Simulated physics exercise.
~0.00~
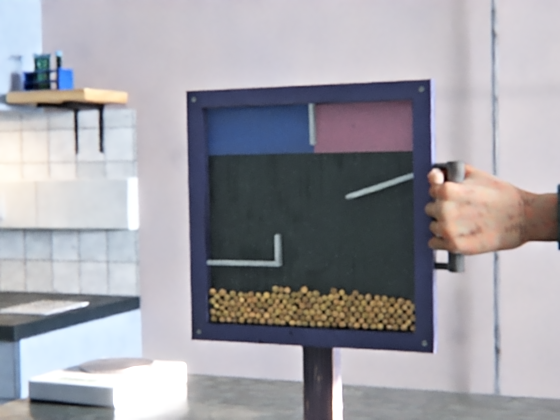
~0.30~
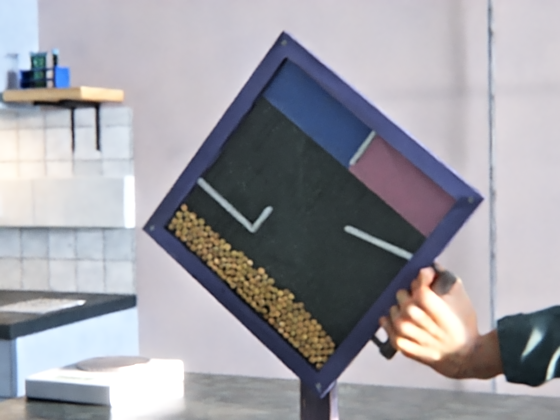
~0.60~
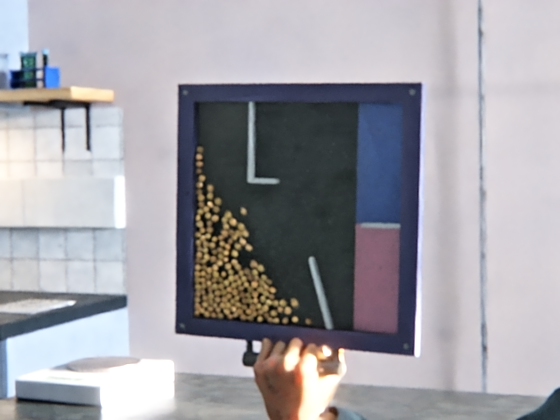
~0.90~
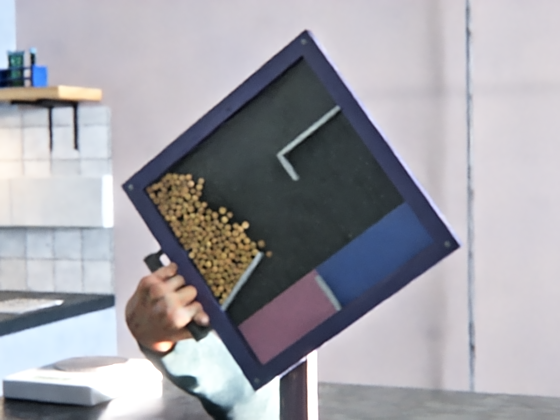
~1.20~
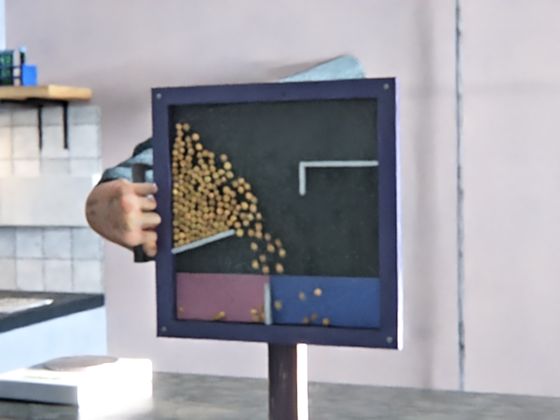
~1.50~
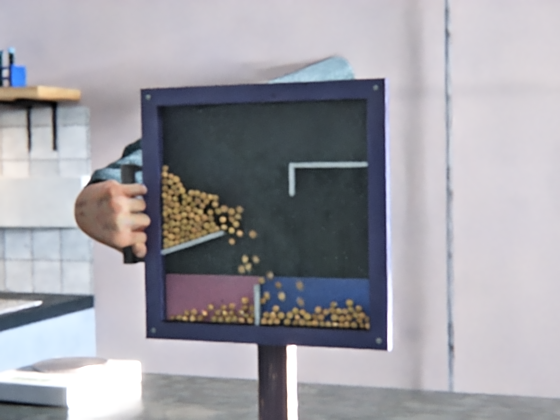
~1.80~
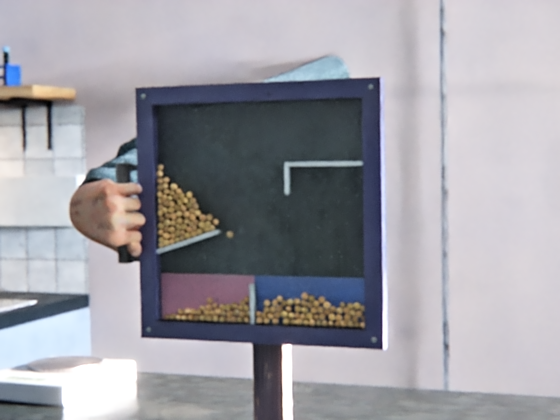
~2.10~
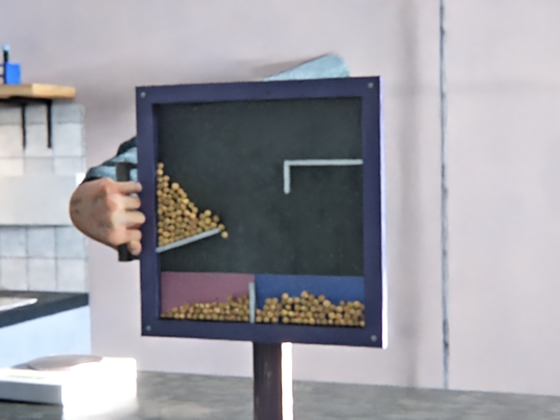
A case turned upside down by hand drops beads into both pockets, many staying above.
